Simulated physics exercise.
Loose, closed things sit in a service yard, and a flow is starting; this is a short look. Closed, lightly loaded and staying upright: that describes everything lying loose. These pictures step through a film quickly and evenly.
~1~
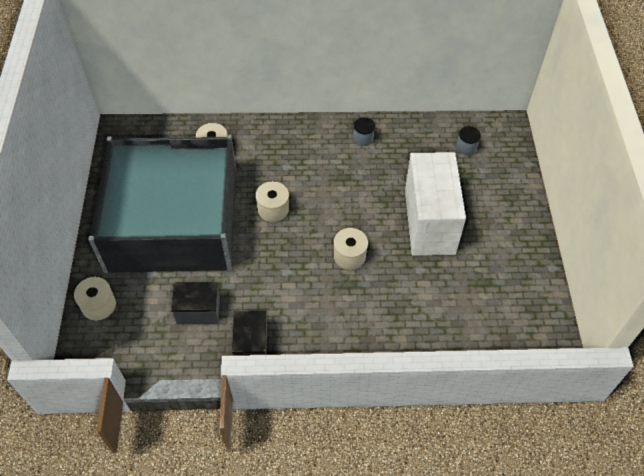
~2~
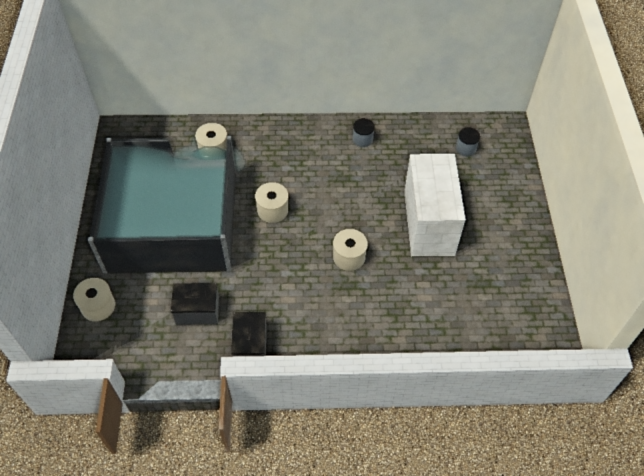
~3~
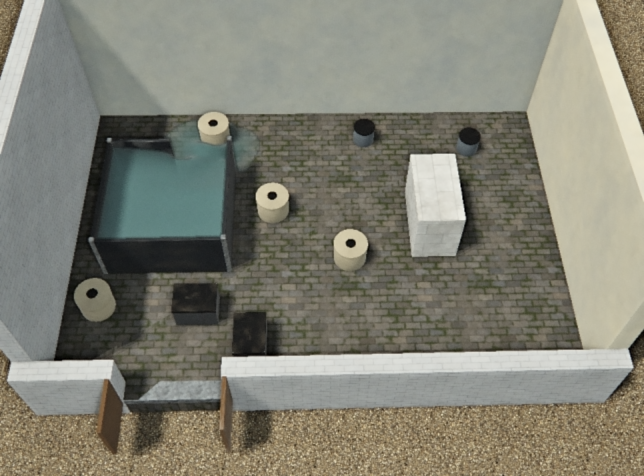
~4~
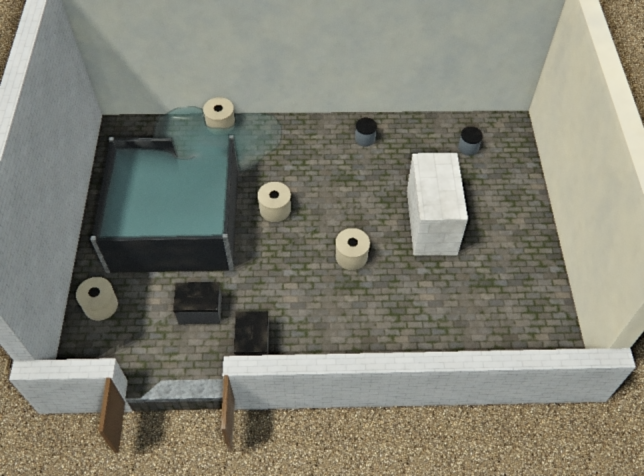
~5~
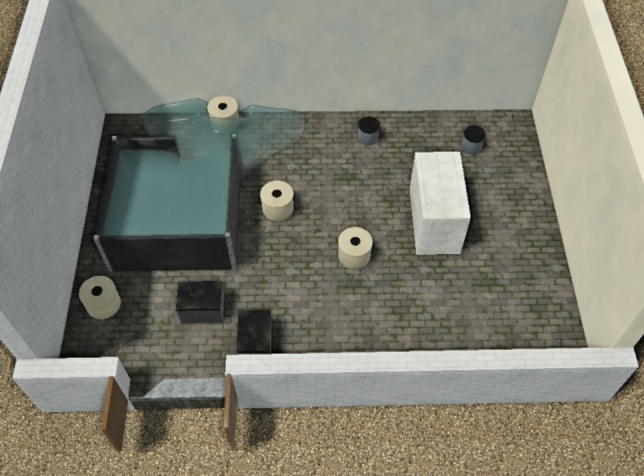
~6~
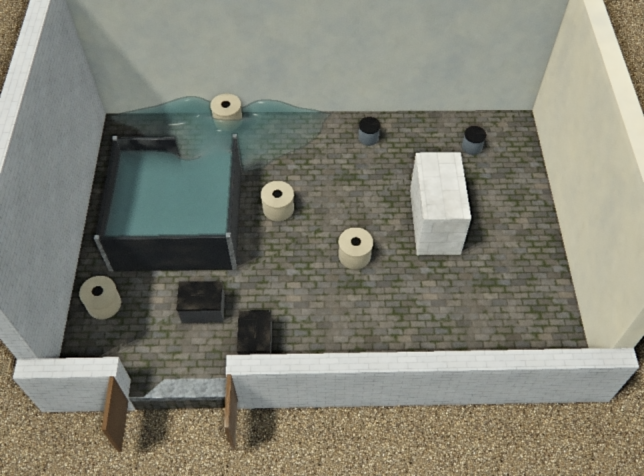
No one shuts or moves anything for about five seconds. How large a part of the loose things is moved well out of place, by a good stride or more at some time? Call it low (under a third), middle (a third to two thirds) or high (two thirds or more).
Middle.
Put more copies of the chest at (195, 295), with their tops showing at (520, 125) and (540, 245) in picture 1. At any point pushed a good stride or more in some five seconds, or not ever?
Copy 1: Passed the mark. Copy 2: Passed the mark.
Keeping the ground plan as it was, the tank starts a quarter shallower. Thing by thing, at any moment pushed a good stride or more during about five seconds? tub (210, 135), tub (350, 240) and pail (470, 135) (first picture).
The first reached the mark, the second stopped before it, the third stopped before it.
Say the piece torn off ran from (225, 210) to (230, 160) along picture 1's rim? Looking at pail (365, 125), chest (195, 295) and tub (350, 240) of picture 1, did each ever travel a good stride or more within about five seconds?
Each in turn, ends up that far off, never travels that far, ends up that far off.
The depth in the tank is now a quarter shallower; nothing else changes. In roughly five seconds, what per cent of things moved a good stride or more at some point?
Roughly 20 per cent of them.
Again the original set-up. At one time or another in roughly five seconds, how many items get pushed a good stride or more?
3.
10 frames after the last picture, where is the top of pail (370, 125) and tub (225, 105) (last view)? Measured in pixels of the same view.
Expect them at roughly (445, 155) and roughly (360, 160).
A moment on, 1 of 8 are well off their spots; 1 afloat.
Next, 2 of 8 are well off their spots; 0 afloat.
Later, 3 of 8 are well off their spots; 1 afloat.
In the end, 3 of 8 are well off their spots, and 3 have been at some point; 0 afloat.
